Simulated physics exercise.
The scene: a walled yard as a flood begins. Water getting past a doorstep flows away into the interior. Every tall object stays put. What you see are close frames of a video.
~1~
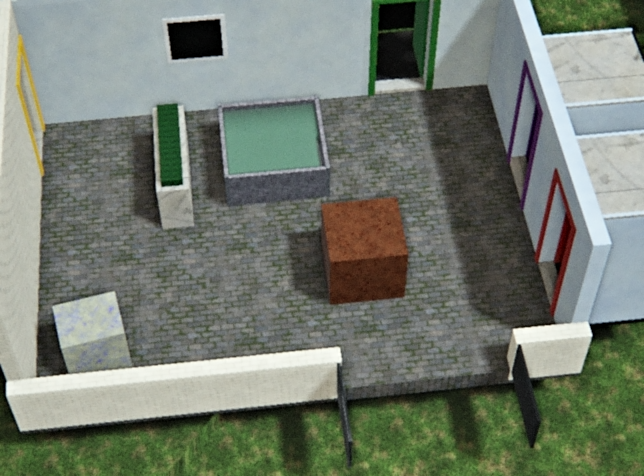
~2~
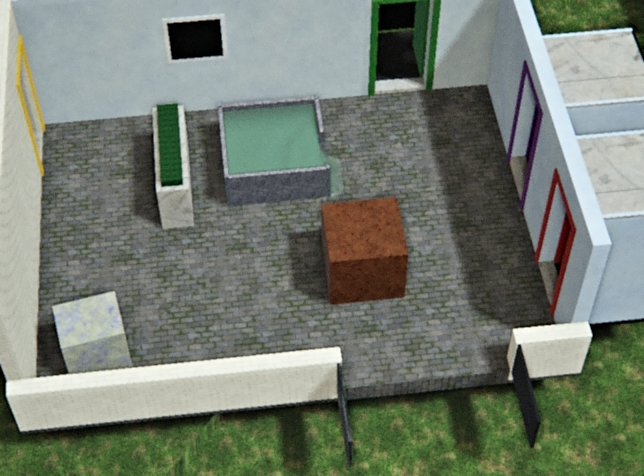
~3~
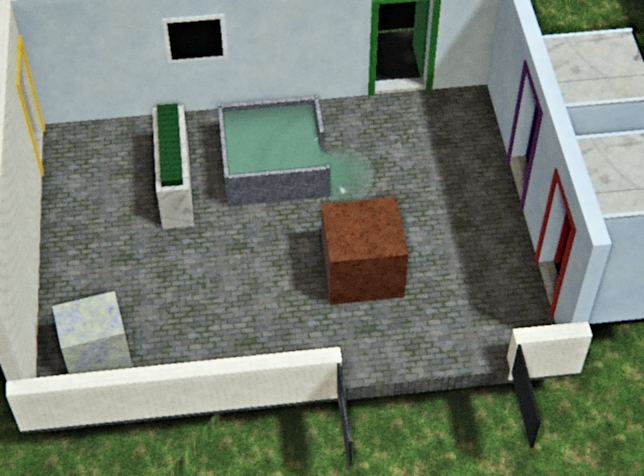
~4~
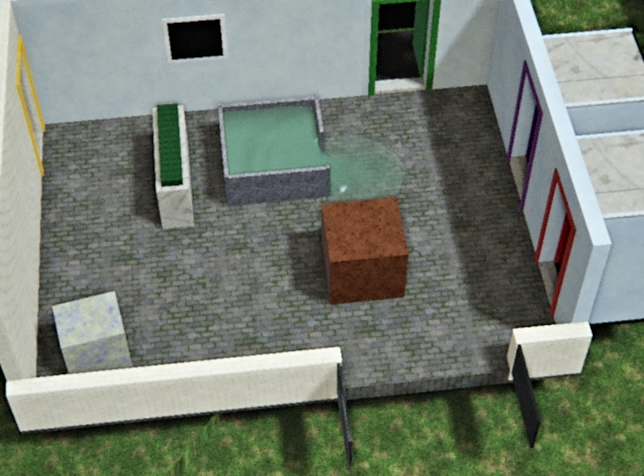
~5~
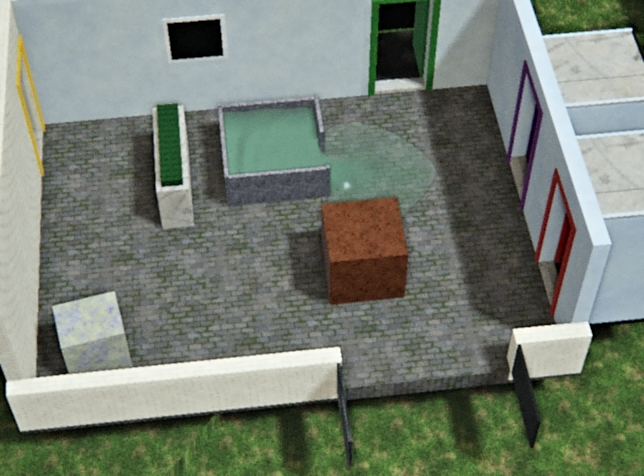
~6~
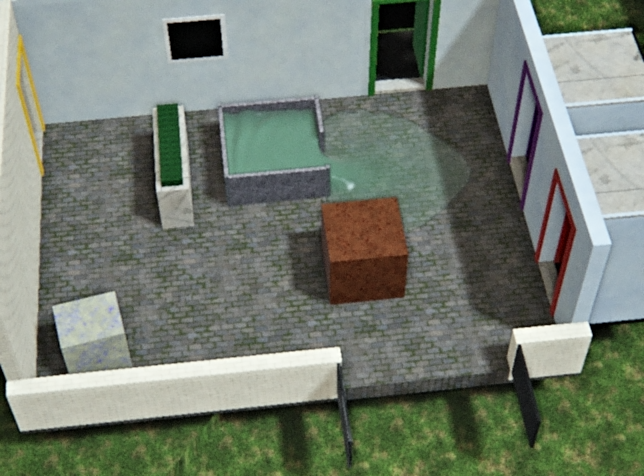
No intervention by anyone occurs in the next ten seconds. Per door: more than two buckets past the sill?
In order: The green door will pass two buckets at most. The yellow door will pass two buckets at most. The red door will pass more than two buckets. The purple door will pass two buckets at most.
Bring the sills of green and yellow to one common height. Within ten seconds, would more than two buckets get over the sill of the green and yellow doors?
You'd find the green door tops the limit and the yellow door stays short.
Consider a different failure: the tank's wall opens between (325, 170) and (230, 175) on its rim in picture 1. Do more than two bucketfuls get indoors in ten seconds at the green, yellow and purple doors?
So, taking them in turn: Green door doesn't reach it, yellow door tops the limit, purple door doesn't reach it.
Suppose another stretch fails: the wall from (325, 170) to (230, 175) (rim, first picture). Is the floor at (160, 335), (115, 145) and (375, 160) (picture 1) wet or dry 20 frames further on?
Taking the points in order: Swamped, unwetted and unwetted.
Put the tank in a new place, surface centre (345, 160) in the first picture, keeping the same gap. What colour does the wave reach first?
That would be the purple one.
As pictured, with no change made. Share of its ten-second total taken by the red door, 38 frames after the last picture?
My figure is 70 in a hundred.
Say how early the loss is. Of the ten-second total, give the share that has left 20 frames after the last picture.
Around 10 %.
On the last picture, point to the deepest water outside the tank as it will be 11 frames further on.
That spot is close to (479, 93).
A moment on, water covers 25 % of the floor; the green door wet at the sill, nothing in, the yellow door not reached, the red door not reached, the purple door wet at the sill, nothing in.
Next, water covers 30 % of the floor; the green door wet at the sill, nothing in, the yellow door not reached, the red door under two buckets in, the purple door wet at the sill, nothing in.
Then, water covers 30 % of the floor; the green door wet at the sill, nothing in, the yellow door not reached, the red door over two buckets in, the purple door under two buckets in.
Later, water covers 45 % of the floor; the green door under two buckets in, the yellow door not reached, the red door over two buckets in, the purple door under two buckets in.
In the end, water covers 65 % of the floor; the green door under two buckets in, the yellow door under two buckets in, the red door over two buckets in, the purple door under two buckets in.
